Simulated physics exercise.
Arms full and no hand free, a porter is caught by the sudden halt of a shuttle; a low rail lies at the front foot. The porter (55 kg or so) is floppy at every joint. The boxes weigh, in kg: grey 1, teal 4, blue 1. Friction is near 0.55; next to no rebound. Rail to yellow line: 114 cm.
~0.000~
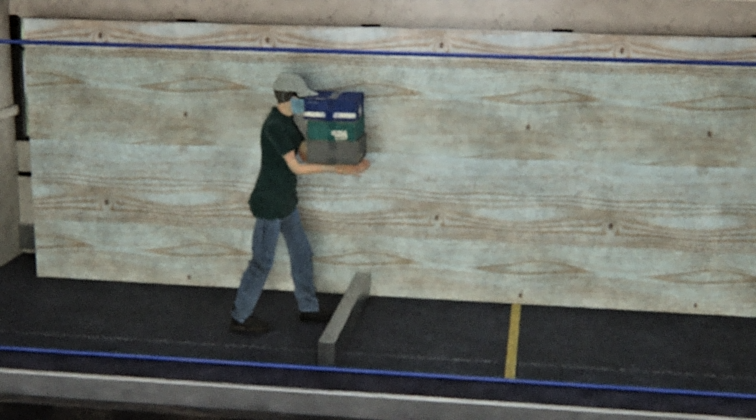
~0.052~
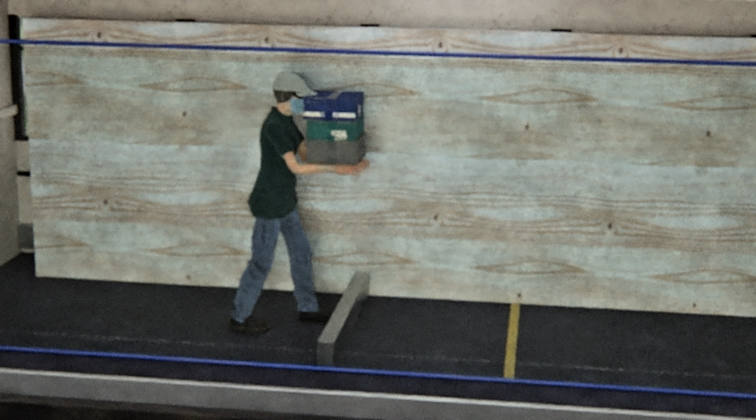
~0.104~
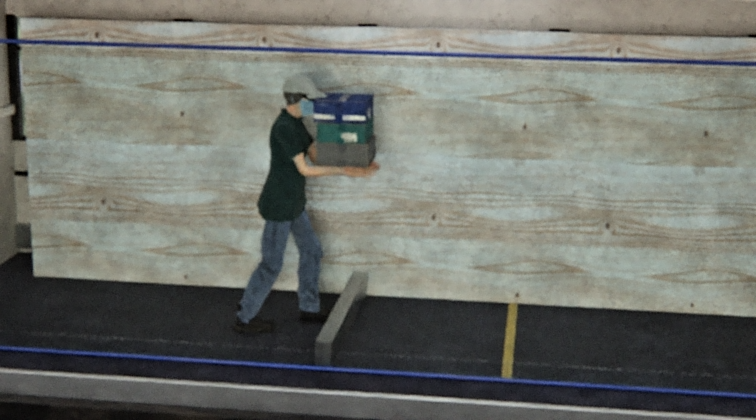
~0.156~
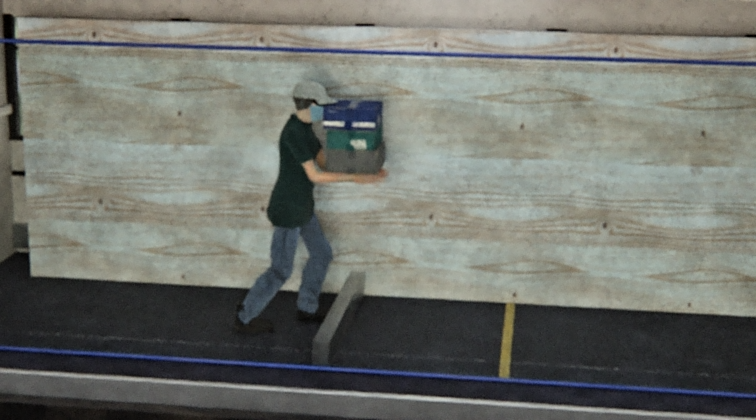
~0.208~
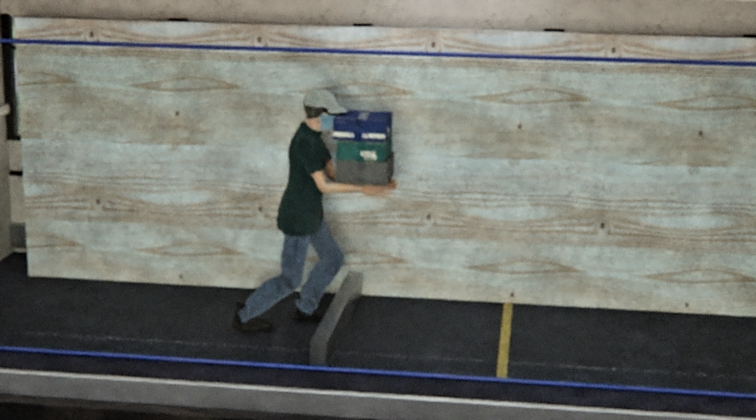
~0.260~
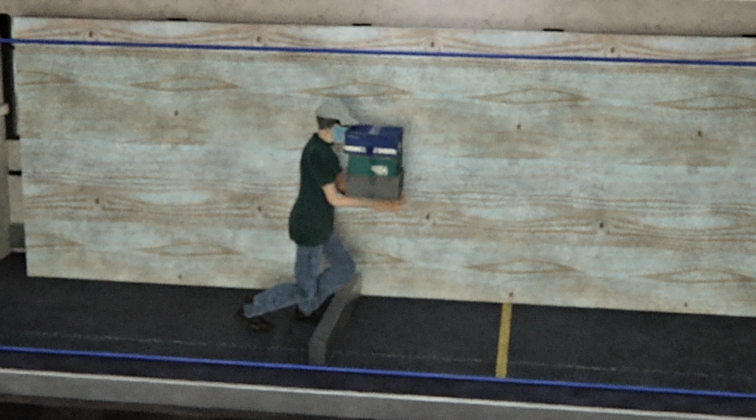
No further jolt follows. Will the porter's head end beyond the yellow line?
The porter's head stops short of the yellow line.
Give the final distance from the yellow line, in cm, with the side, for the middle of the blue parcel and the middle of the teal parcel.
Blue parcel 110 past, teal parcel 0 short.
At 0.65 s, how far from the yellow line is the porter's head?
Some 30 cm short of it.
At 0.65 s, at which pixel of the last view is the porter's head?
Around (461, 271).
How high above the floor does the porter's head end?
About 25 cm.
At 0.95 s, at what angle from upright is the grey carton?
It is tilted some 50°.
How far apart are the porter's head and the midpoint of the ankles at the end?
About 90 cm.
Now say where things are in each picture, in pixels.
The first frame shows porter's head (285, 103), grey carton (337, 148), teal parcel (337, 126), yellow line (511, 363).
The second frame shows porter's head (284, 103), grey carton (337, 147), teal parcel (336, 126).
The third frame shows porter's head (294, 105), grey carton (346, 150), teal parcel (346, 129).
The fourth frame shows porter's head (304, 110), grey carton (356, 157), teal parcel (355, 136).
The fifth frame shows porter's head (314, 118), grey carton (365, 167), teal parcel (365, 146).
The sixth frame shows porter's head (326, 129), grey carton (375, 182), teal parcel (376, 161), yellow line (502, 362). Everything loose set off at about 1.5 m/s.
After 0.45 s the porter's head is 81 cm short of the yellow line, near (383, 187) in the last picture's view; the grey carton 61 cm short of the yellow line, tilted 25°.
After 0.65 s the porter's head is 30 cm short of the yellow line, near (461, 271) in the last picture's view.
After 0.95 s the porter's head is 25 cm short of the yellow line, near (468, 287) in the last picture's view; the grey carton 41 cm short of the yellow line, tilted 55°.
At rest, 2.9 s, grey carton stops short of the yellow line; blue parcel crosses the yellow line; porter's head stops short of the yellow line.
